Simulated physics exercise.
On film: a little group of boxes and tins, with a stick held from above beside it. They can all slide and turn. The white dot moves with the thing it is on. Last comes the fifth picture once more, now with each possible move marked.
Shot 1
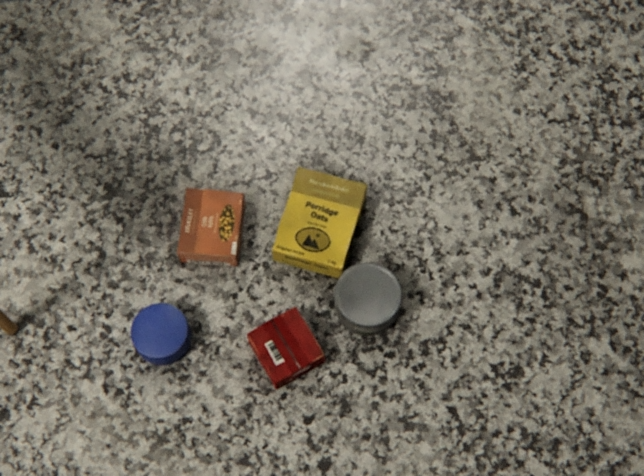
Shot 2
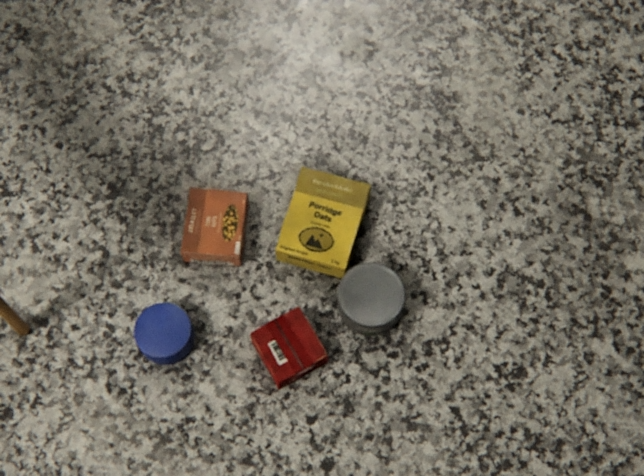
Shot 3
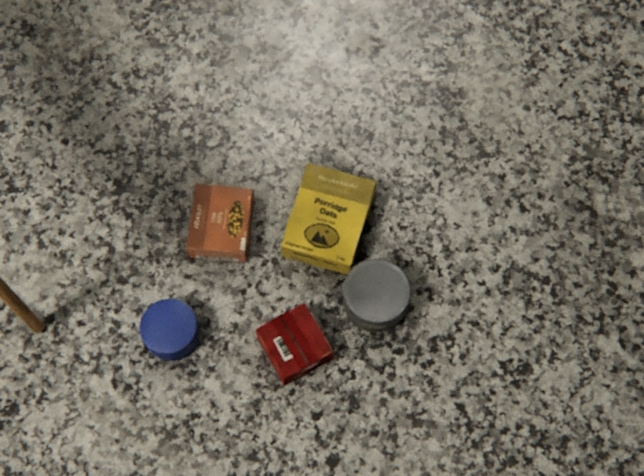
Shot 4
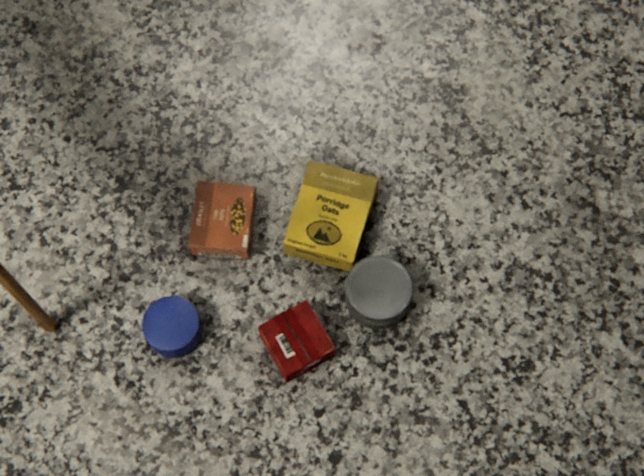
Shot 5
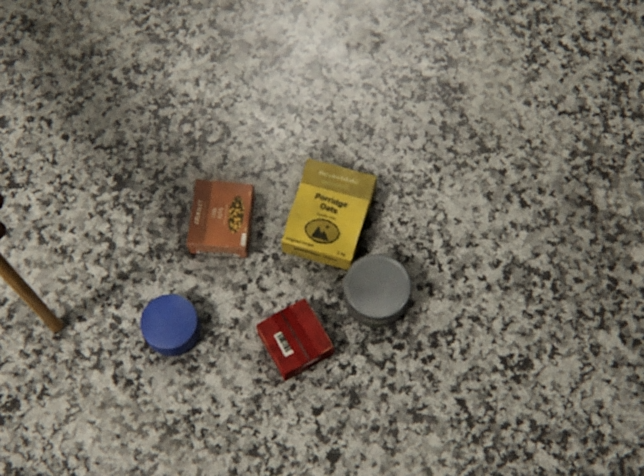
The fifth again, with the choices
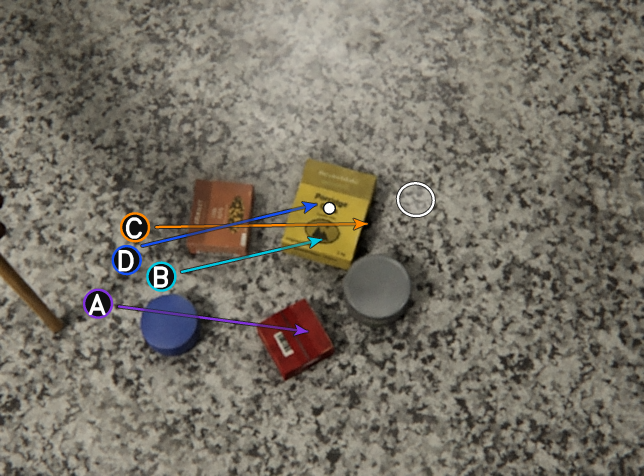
A speckled grey stone surface fills the view, seen from above. An orange packet and a yellow box of porridge oats sit above a blue tin at left, a small red box in the middle and a grey tub at right. A brown stick slides in from the left edge toward the blue tin without touching anything, while the view shifts slightly and the group stays in the same arrangement.
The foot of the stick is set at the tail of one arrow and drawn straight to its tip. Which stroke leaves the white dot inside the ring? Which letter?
With D the dot lies in the ring.
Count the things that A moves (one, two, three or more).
In all, two.
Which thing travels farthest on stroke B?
The yellow box goes farthest.
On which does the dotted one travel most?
That is C.
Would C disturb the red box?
No.
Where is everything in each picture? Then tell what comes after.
Blue tin (161, 334); orange packet (212, 227); grey tub (368, 300), in the first frame.
Grey tub (371, 300); yellow box (324, 223), in the second frame.
Red box (295, 345); blue tin (170, 330), in the third frame.
Orange packet (224, 220); grey tub (379, 293), in the fourth frame.
Yellow box (330, 215); red box (295, 340); blue tin (171, 326), in the fifth frame.
On the copy, A from (119, 306) to (308, 332); B from (182, 272) to (322, 240); C from (156, 227) to (367, 224); D from (142, 246) to (316, 204); the ring at (416, 200); the white dot at (330, 209).
On D. First, foot of the stick (205, 231); yellow box (330, 215); orange packet (240, 214).
Then, foot of the stick (269, 217); yellow box (370, 209); orange packet (305, 200).
Finally, foot of the stick (316, 205); yellow box (418, 204); orange packet (353, 191); the dot on the yellow box is in the ring.
By contrast, A leaves the dotted thing at (330, 215); B leaves the dotted thing at (359, 207); C leaves the dotted thing at (466, 192).
